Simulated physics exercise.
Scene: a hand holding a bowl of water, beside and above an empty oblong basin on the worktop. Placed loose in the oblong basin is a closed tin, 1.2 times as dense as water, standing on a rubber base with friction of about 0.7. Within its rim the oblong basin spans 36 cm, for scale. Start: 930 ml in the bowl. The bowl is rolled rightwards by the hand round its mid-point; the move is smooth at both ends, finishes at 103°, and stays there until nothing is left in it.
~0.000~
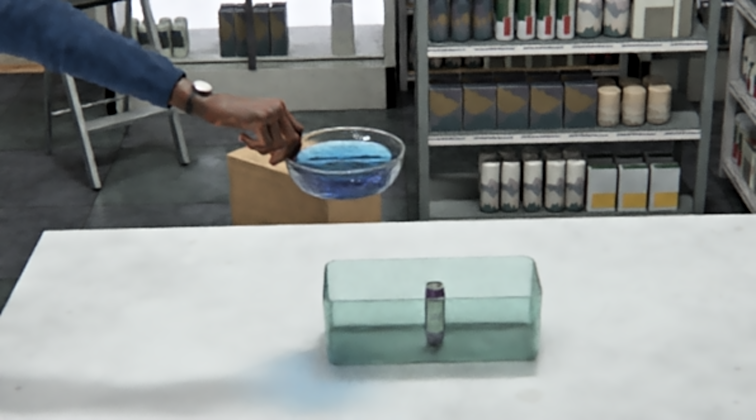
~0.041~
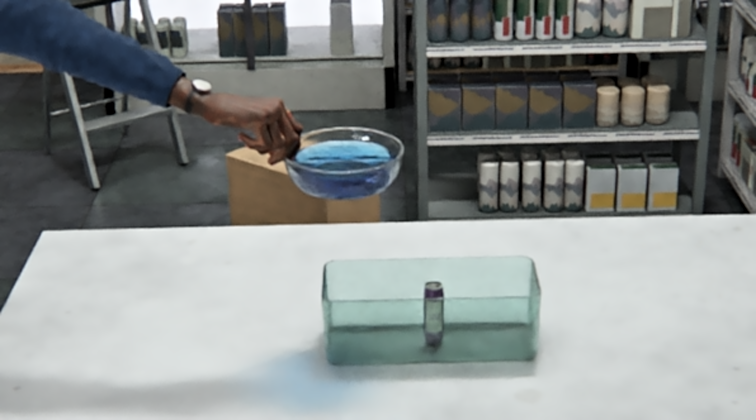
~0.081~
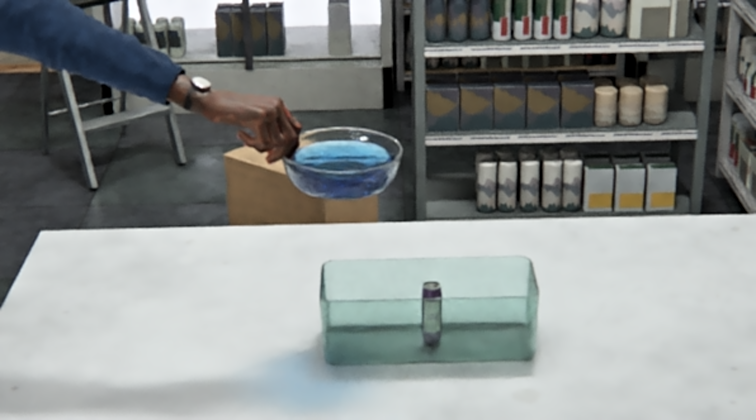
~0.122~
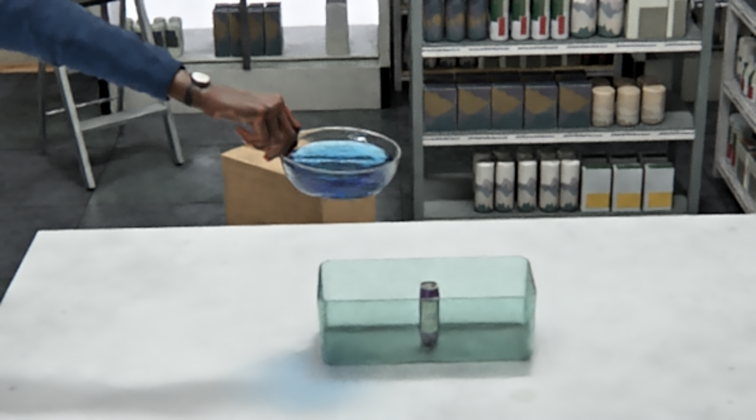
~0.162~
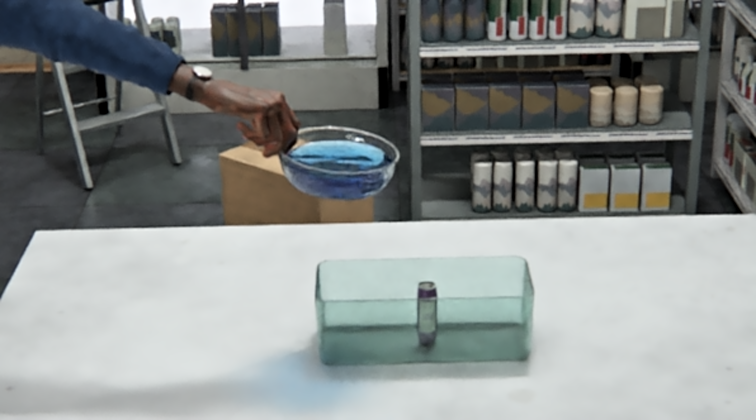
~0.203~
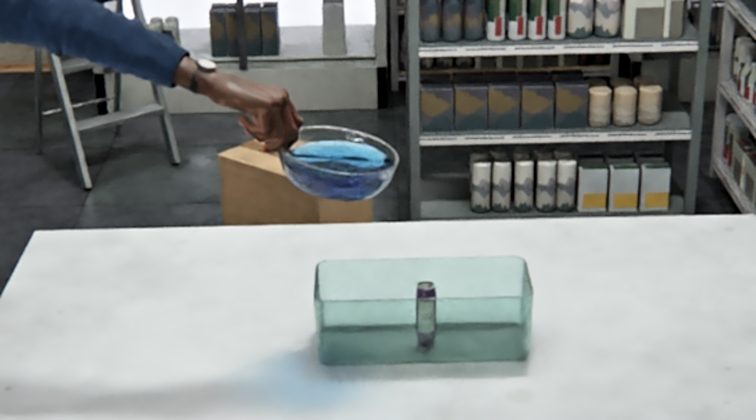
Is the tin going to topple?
It does not overbalance.
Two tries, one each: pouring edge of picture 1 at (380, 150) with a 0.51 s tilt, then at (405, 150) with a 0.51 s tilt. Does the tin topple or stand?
Try 1: Tipped over; try 2: Still standing.
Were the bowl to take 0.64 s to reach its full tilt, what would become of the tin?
The tin stays on its base.
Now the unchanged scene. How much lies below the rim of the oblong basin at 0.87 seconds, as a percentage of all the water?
About 86 %.
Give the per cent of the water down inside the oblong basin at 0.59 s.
At that time the basin holds about 10 per cent of the liquid.
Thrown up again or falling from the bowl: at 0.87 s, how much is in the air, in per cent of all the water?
About 9 percent.
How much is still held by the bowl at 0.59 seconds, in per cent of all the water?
I'd estimate some 34 % remains.
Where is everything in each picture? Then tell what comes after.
In the first picture, it leans 0°; its right rim is at (404, 149); the water meets the walls at (288, 160) and (401, 158); the oblong basin's rim runs from (324, 282) to (538, 277); the tin's top is at (435, 287).
In the second picture, it leans 0°; its right rim is at (403, 150); the water meets the walls at (288, 161) and (400, 159).
In the third picture, it leans 2°; its right rim is at (401, 151); the water meets the walls at (285, 160) and (398, 160).
In the fourth picture, it leans 4°; its right rim is at (400, 153); the water meets the walls at (284, 159) and (396, 160).
In the fifth picture, it leans 7°; its right rim is at (398, 156); the water meets the walls at (282, 158) and (395, 161).
In the sixth picture, it leans 11°; its right rim is at (398, 160); the water meets the walls at (283, 158) and (394, 162).
By 0.59 s the tilt is 67° and 34 per cent is still to pour; the tin stands where it began.
By 0.87 s the tilt is 100° and 2 per cent is still to pour; the tin stands where it began.
By 1.16 s the tilt is 103° and 0 per cent is still to pour; the tin stands where it began.
By 1.48 s the tilt is 103° and 0 per cent is still to pour; the tin stands where it began.
At rest the tin stands where it began.
